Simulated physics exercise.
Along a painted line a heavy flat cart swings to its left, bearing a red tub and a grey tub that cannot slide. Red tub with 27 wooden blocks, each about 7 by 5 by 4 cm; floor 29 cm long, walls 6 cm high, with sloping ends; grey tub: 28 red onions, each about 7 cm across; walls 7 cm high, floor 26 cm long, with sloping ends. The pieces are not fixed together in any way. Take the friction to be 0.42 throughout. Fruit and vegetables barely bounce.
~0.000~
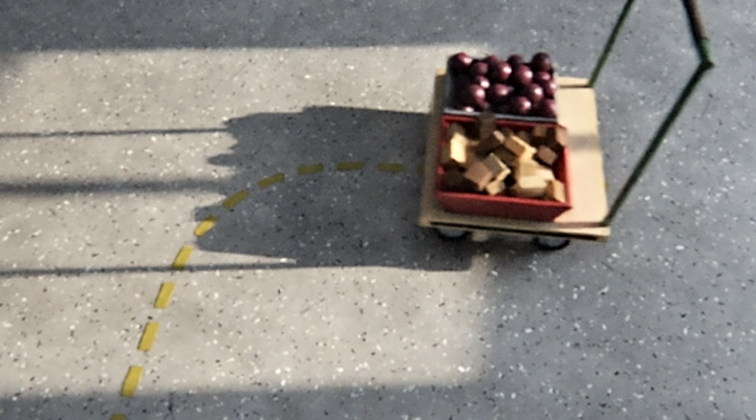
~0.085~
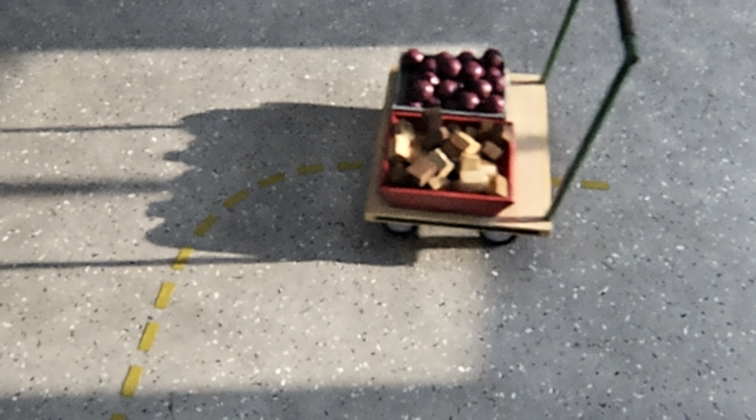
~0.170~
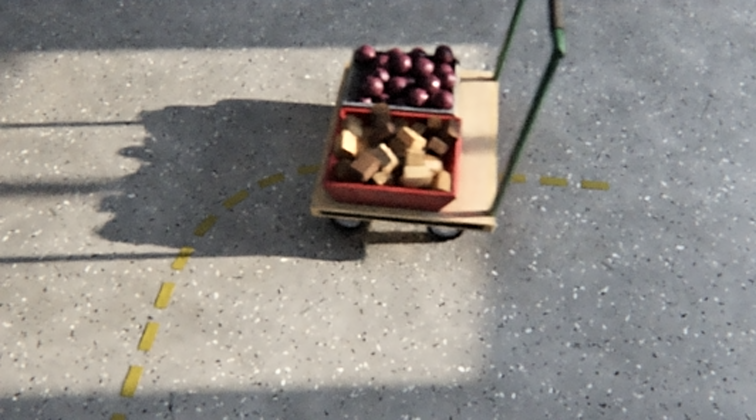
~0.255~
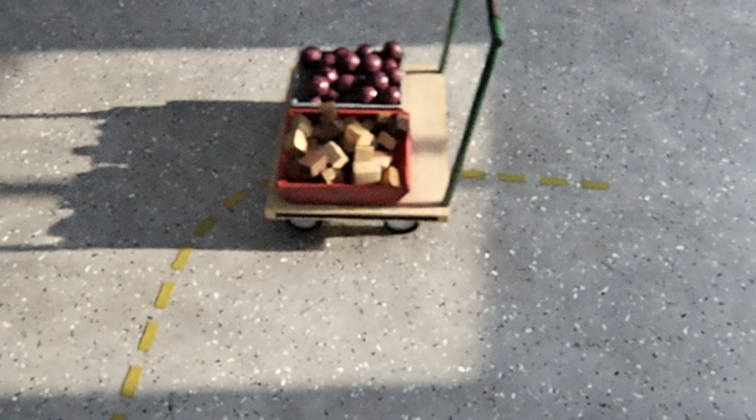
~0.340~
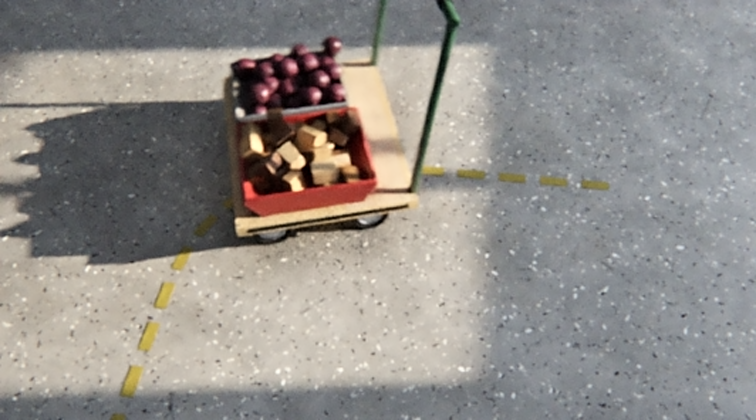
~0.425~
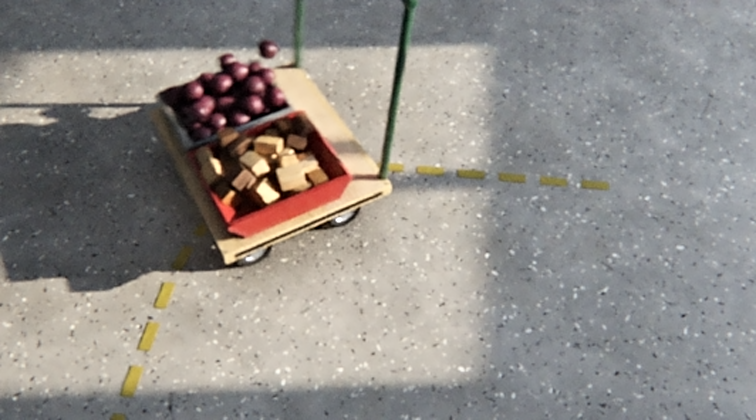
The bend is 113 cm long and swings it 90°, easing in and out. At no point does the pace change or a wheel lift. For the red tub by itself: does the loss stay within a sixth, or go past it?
It stays within a sixth.
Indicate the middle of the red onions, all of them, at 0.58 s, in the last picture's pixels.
Centre: Around (120, 164) px.
After 0.46 s, 0 of 27 out of the red tub and 2 of 28 out of the grey tub.
After 0.58 s, 0 of 27 out of the red tub and 3 of 28 out of the grey tub.
After 0.75 s, 0 of 27 out of the red tub and 7 of 28 out of the grey tub.
Final count (at 1.20 s), 0 of 27 out of the red tub and 7 of 28 out of the grey tub. Asked share, 0 of 27, 0 per cent.
